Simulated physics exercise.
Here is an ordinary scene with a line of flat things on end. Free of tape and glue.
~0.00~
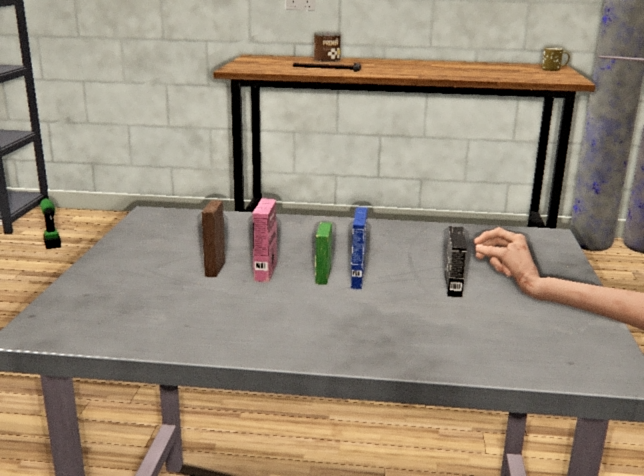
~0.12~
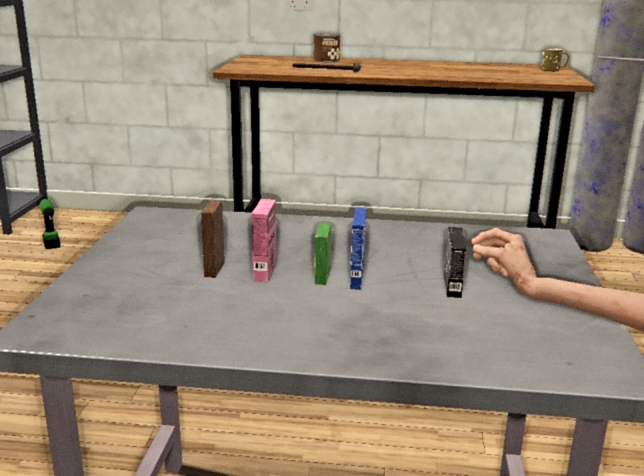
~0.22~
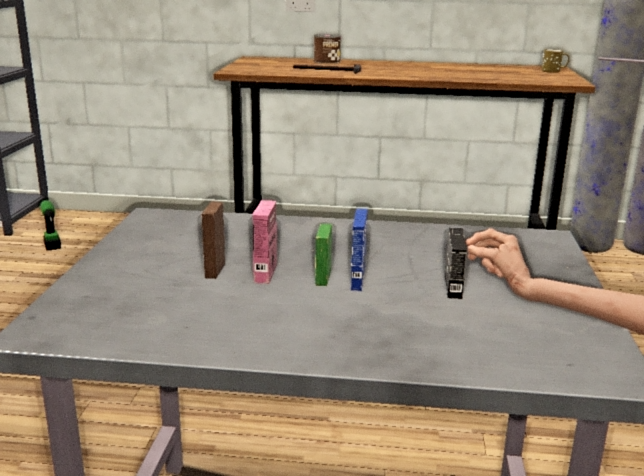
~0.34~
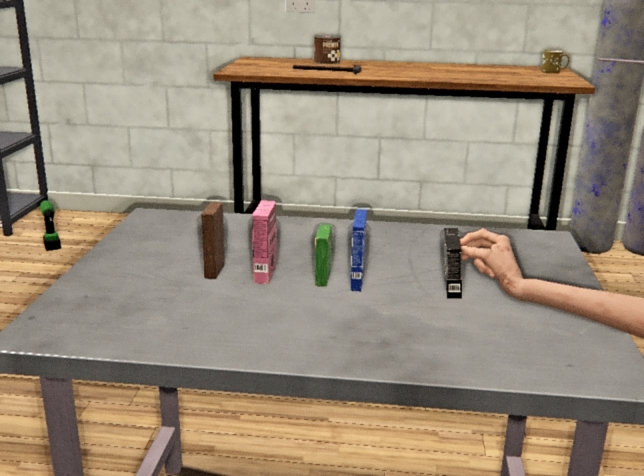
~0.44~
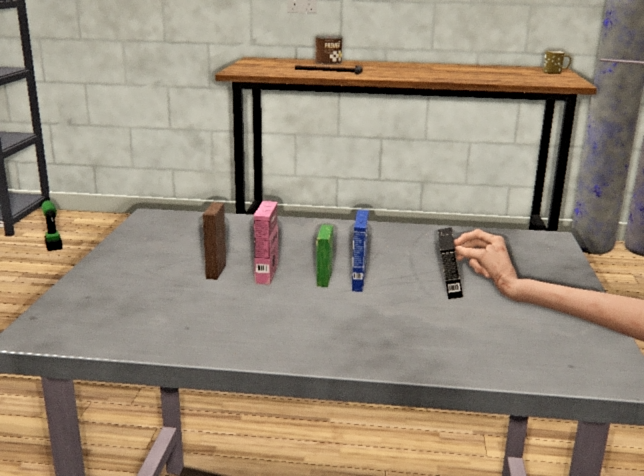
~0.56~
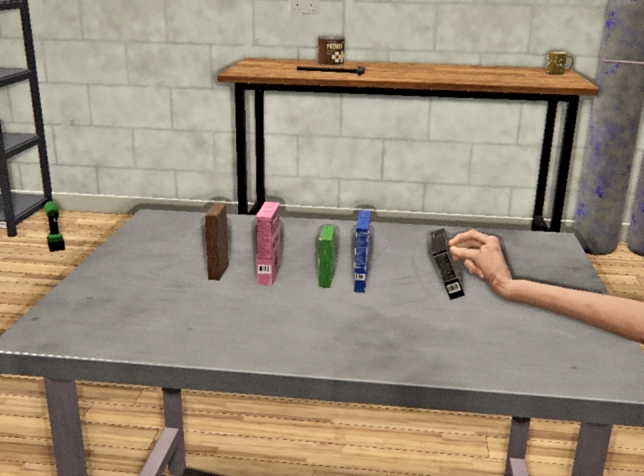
A hand reaches the upright black packet and tips it leftward toward the blue packet.
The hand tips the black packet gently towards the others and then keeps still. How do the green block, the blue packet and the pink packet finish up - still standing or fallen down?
The green block finishes standing; the blue packet finishes standing; the pink packet finishes standing.
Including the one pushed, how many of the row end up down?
1 in total.
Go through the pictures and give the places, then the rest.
Green block (324, 253); blue packet (359, 248); pink packet (265, 240), in the first picture.
Pink packet (265, 241); blue packet (358, 248), in the second picture.
Green block (324, 255); pink packet (265, 242), in the third picture.
Black packet 5° over; blue packet (359, 250); green block (323, 255), in the fourth picture.
Black packet 13° over; pink packet (266, 243); blue packet (360, 251), in the fifth picture.
Black packet 24° over; green block (327, 257); blue packet (362, 251); pink packet (269, 243), in the sixth picture.
By 0.66 s, black packet 46° over.
By 0.76 s, black packet 90° over.
When it is over (1.6 s), all 3 as before. End places, in pixels of the last picture, green block near (327, 257), blue packet near (362, 251).
